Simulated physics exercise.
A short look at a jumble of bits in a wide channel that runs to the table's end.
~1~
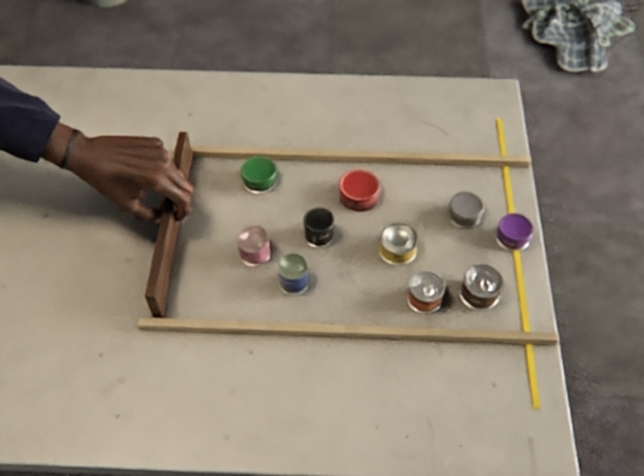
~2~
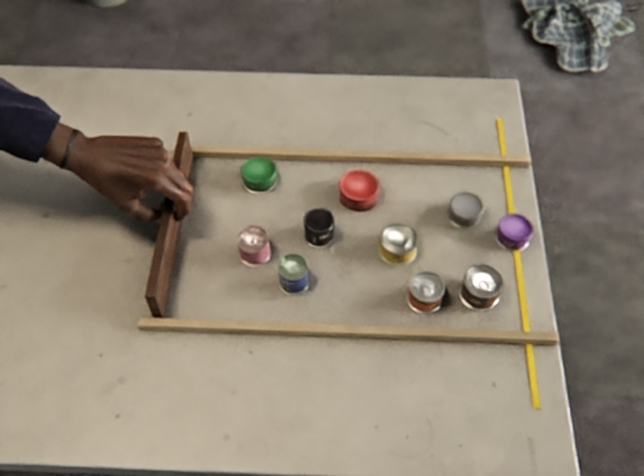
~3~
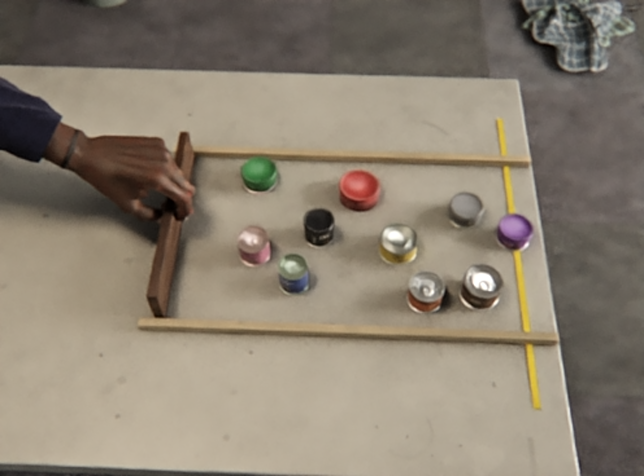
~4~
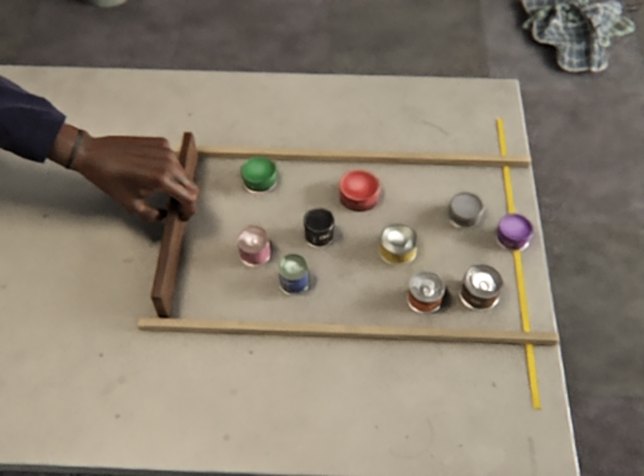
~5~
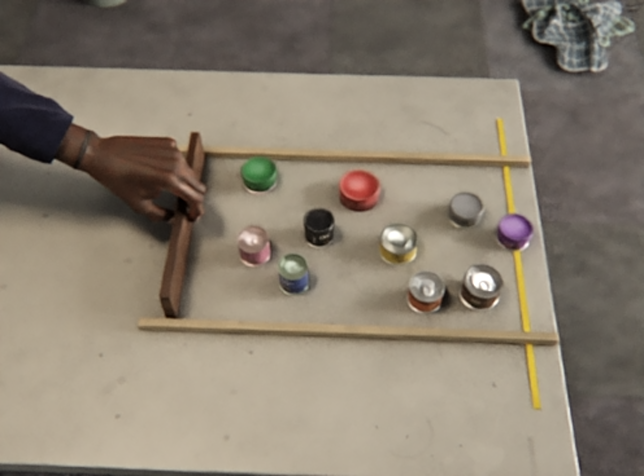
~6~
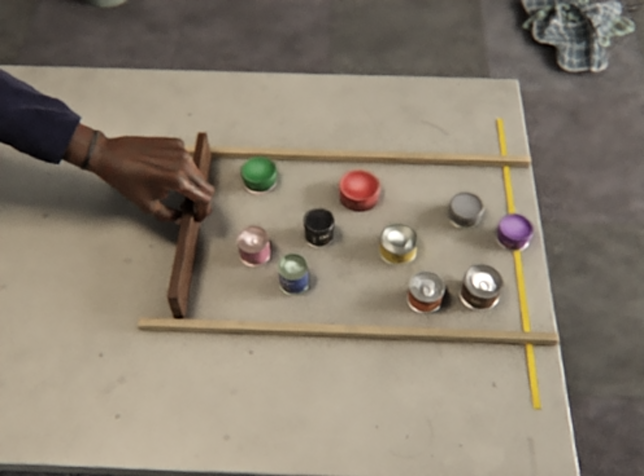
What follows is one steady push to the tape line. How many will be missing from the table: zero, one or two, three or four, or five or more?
The number that fall off is three or four.
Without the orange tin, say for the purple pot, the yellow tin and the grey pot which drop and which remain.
The purple pot drops off, the yellow tin drops off, the grey pot falls.
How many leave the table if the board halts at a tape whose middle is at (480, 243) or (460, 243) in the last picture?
In that order 1 and 0.
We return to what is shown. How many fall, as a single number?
Fallen: 4.
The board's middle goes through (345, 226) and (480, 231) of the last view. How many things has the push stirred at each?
The counts are 5 and 10.
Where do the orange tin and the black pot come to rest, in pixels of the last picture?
Near (546, 315) and (533, 231).
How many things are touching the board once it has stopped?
It touches 6.
A little later, none off yet; purple pot at rest near (514, 233); brown tin at rest near (481, 287); grey pot at rest near (466, 210).
When it is over, the number that fall off is three or four; down, yellow tin, grey pot, brown tin and purple pot.
